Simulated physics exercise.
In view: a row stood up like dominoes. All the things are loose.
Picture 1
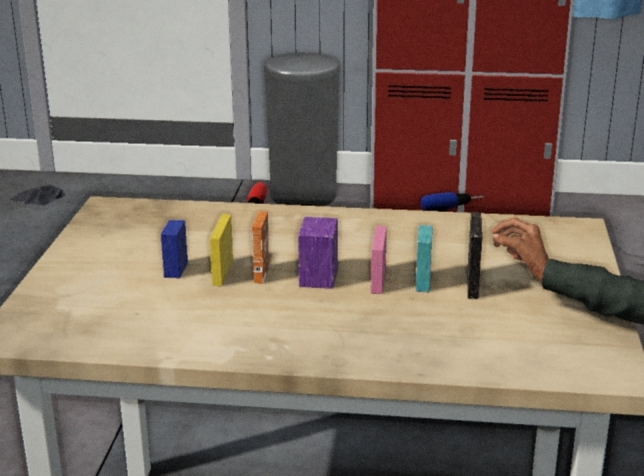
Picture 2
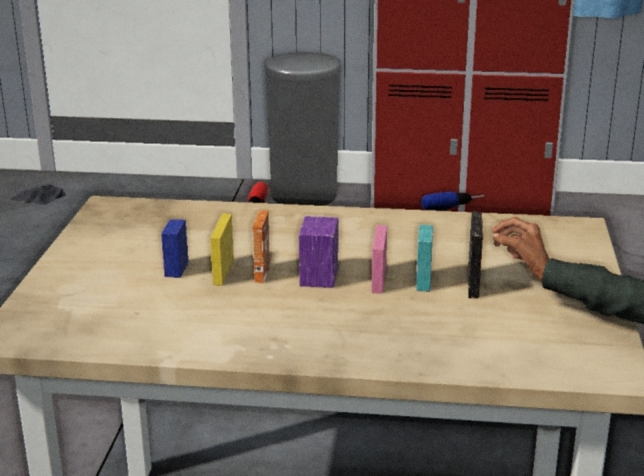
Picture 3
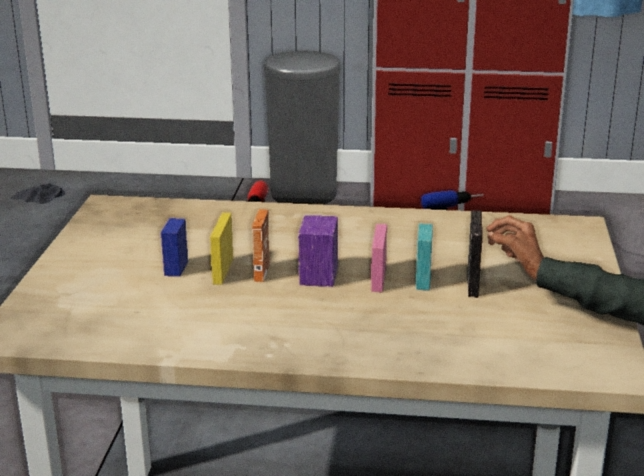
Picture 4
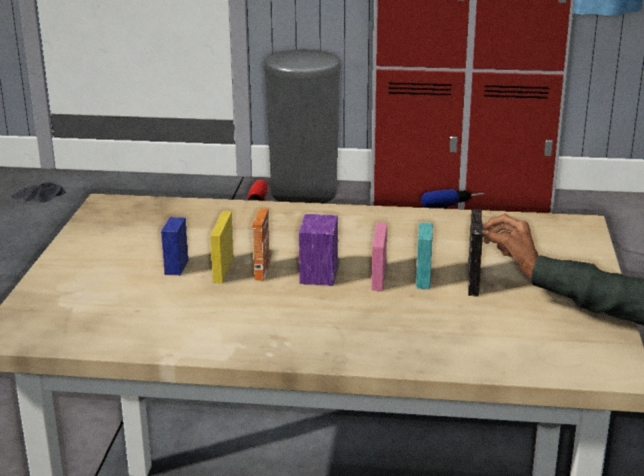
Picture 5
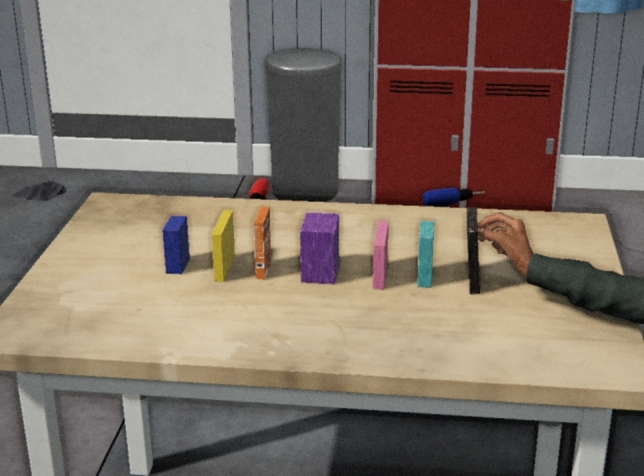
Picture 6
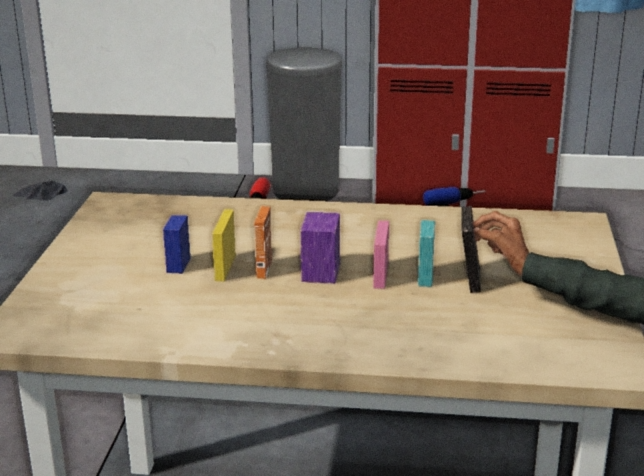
A hand reaches in from the right and touches the black block at the end of a row of seven upright, differently coloured pieces on a wooden table, then pushes it into a slight leftward tilt.
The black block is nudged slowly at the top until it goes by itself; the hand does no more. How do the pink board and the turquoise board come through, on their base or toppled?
The pink board falls over, the turquoise board falls over.
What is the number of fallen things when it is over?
3 of them.
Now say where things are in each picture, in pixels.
Pink board (379, 260); turquoise board (424, 259), in the first frame.
Orange packet (262, 247); purple block (319, 252), in the second frame.
Yellow board (222, 248); orange packet (261, 246), in the third frame.
Purple block (319, 250); yellow board (222, 247), in the fourth frame.
Black block 5° over; orange packet (263, 243); purple block (320, 248), in the fifth frame.
Black block 10° over; pink board (381, 255); turquoise board (427, 253), in the sixth frame.
Then, 0.40 s past the last view, black block 68° over; turquoise board rocked 56° from its first pose near (401, 258); pink board rocked 26° from its first pose near (370, 254).
Then, 0.50 s past the last view, black block 73° over; turquoise board rocked 72° from its first pose near (395, 264); pink board rocked 68° from its first pose near (357, 262); purple block displaced a little.
Finally, down or leaning hard on the table, turquoise board and pink board; the other 3 still in place. Final places as the last picture's camera would see them, pink board near (353, 269), turquoise board near (394, 264).
